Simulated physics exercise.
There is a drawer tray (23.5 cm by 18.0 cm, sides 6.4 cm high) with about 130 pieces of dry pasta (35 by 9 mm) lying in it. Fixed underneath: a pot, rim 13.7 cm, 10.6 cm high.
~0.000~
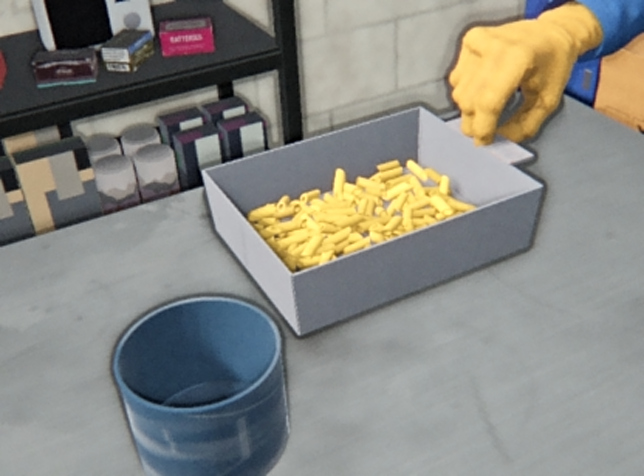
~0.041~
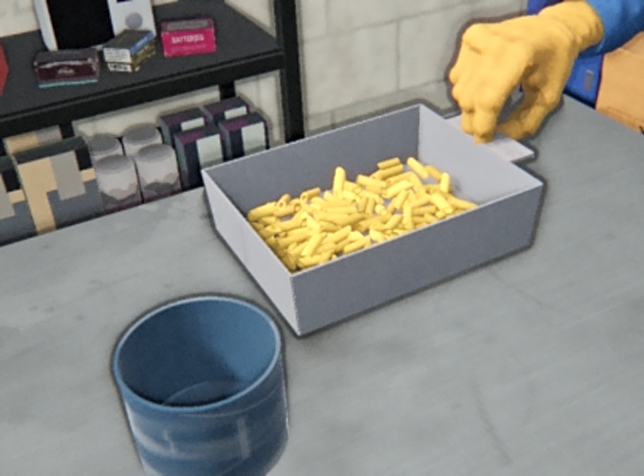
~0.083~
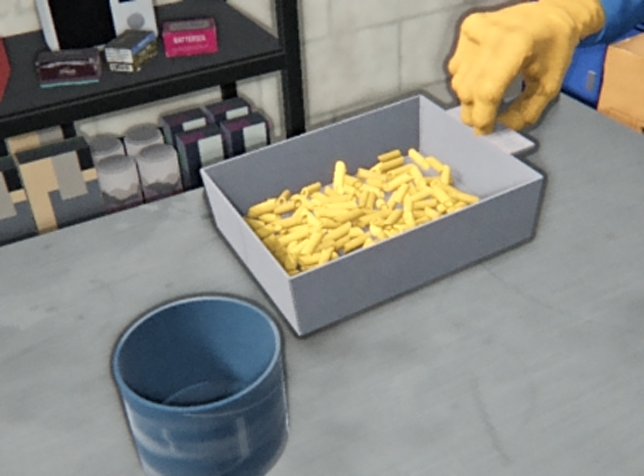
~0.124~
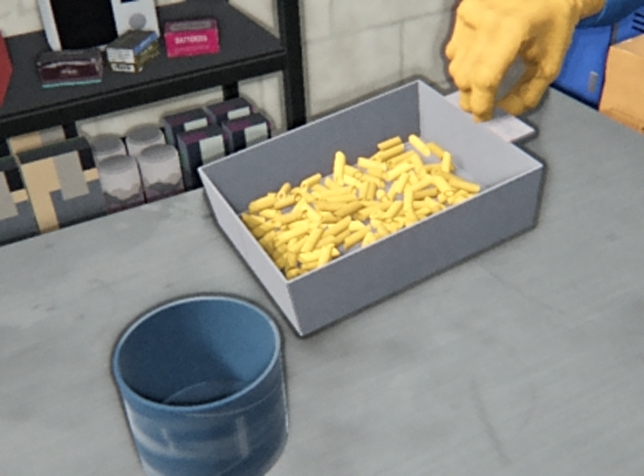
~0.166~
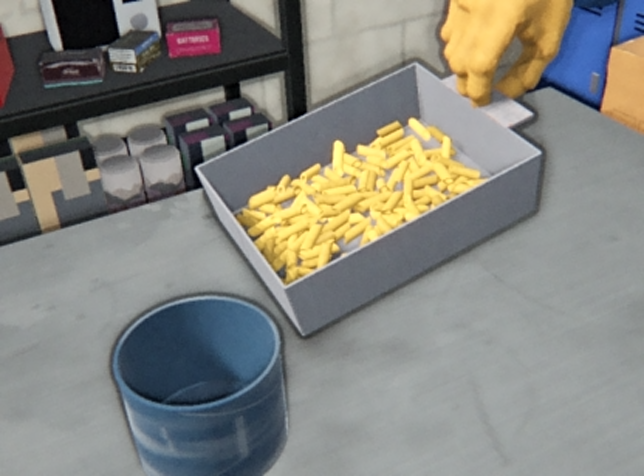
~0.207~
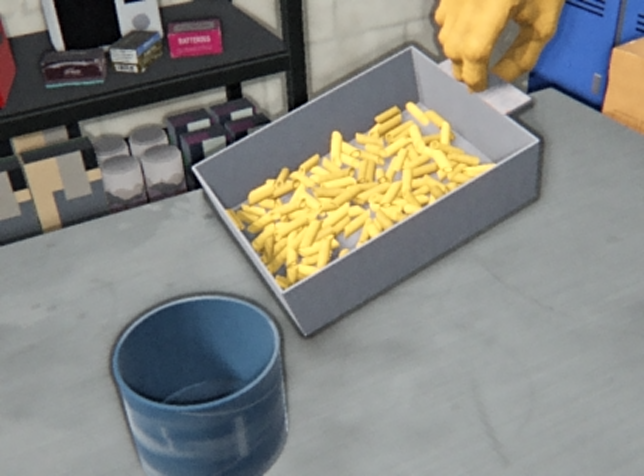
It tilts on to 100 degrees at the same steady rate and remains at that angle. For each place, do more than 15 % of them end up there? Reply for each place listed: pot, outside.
Pot: Yes, outside everything: Yes.
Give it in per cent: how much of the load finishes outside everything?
Close to 25 in a hundred, I'd say.
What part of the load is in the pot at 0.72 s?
By then, around 0 percent is in.
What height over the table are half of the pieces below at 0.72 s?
20 centimetres or so.
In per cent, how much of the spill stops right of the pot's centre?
Near 60 per cent of the spill.
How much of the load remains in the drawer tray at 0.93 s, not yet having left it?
Load share: Near 75 in a hundred.
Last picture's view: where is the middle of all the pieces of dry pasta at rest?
Around (234, 440).
After 0.49 s, tilt 50 degrees; drawer tray 100 %; middle of all pieces near (331, 184).
After 0.72 s, tilt 76 degrees; drawer tray 100 %; middle of all pieces near (292, 216).
After 0.93 s, tilt 99 degrees; drawer tray 75 %, pot 10 %, in the air 10 %; middle of all pieces near (260, 283).
Then, at 1.14 s, tilt 100 degrees; drawer tray 40 %, outside 10 %, pot 40 %, in the air 10 %; middle of all pieces near (243, 369).
In the end, at 2.3 s, drawer tray 15 %, outside 25 %, pot 60 %.
